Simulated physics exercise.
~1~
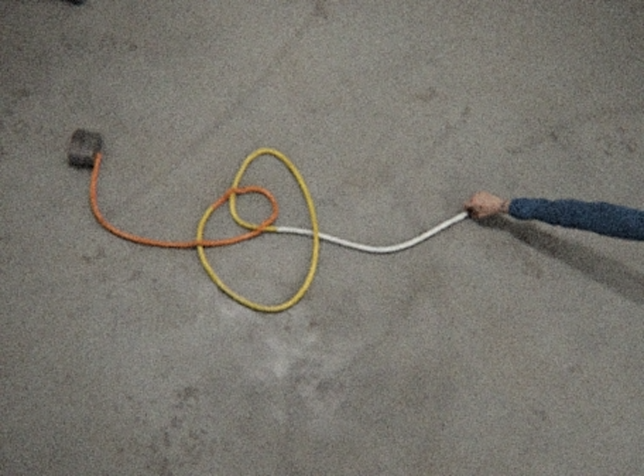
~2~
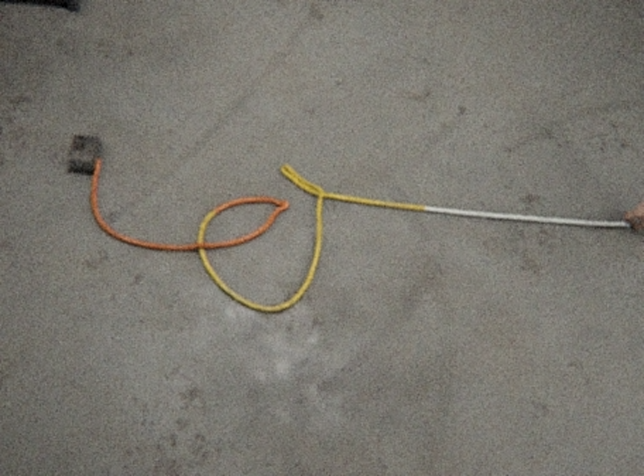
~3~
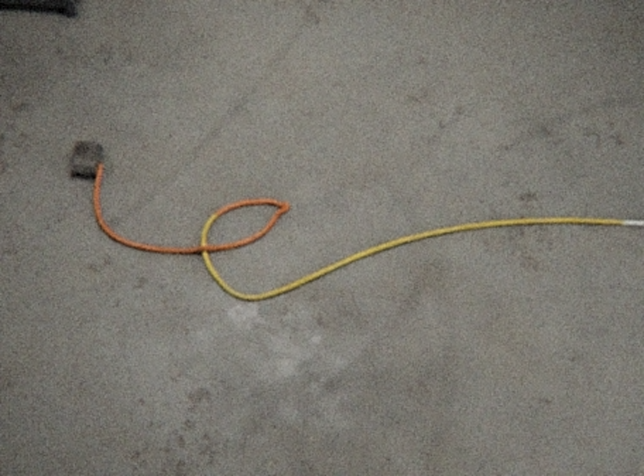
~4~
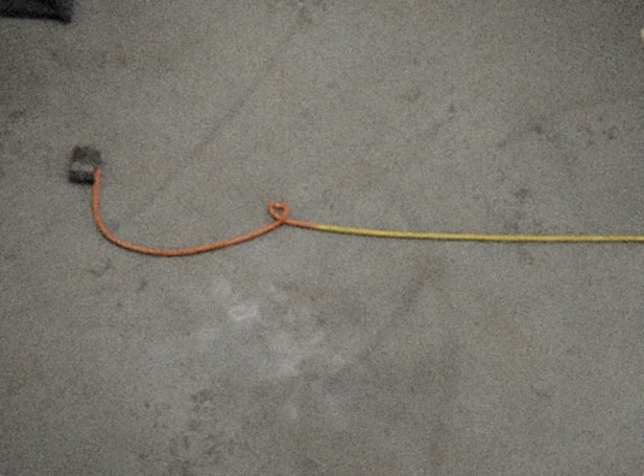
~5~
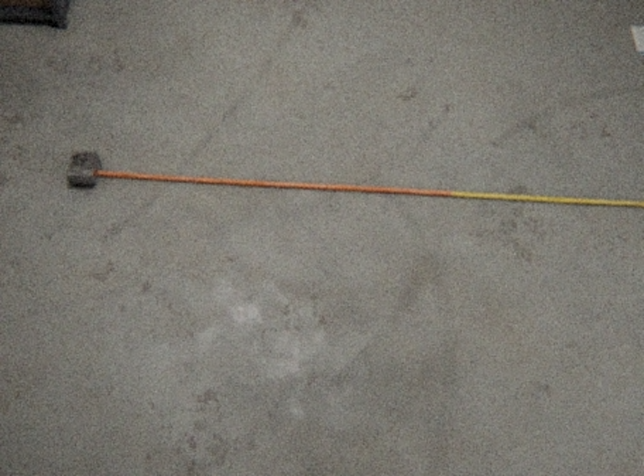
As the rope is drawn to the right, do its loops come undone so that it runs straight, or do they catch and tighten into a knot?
The loops come undone. The last small orange loop opens out, and the rope runs straight from the dark block with no knot in the part that can be seen.
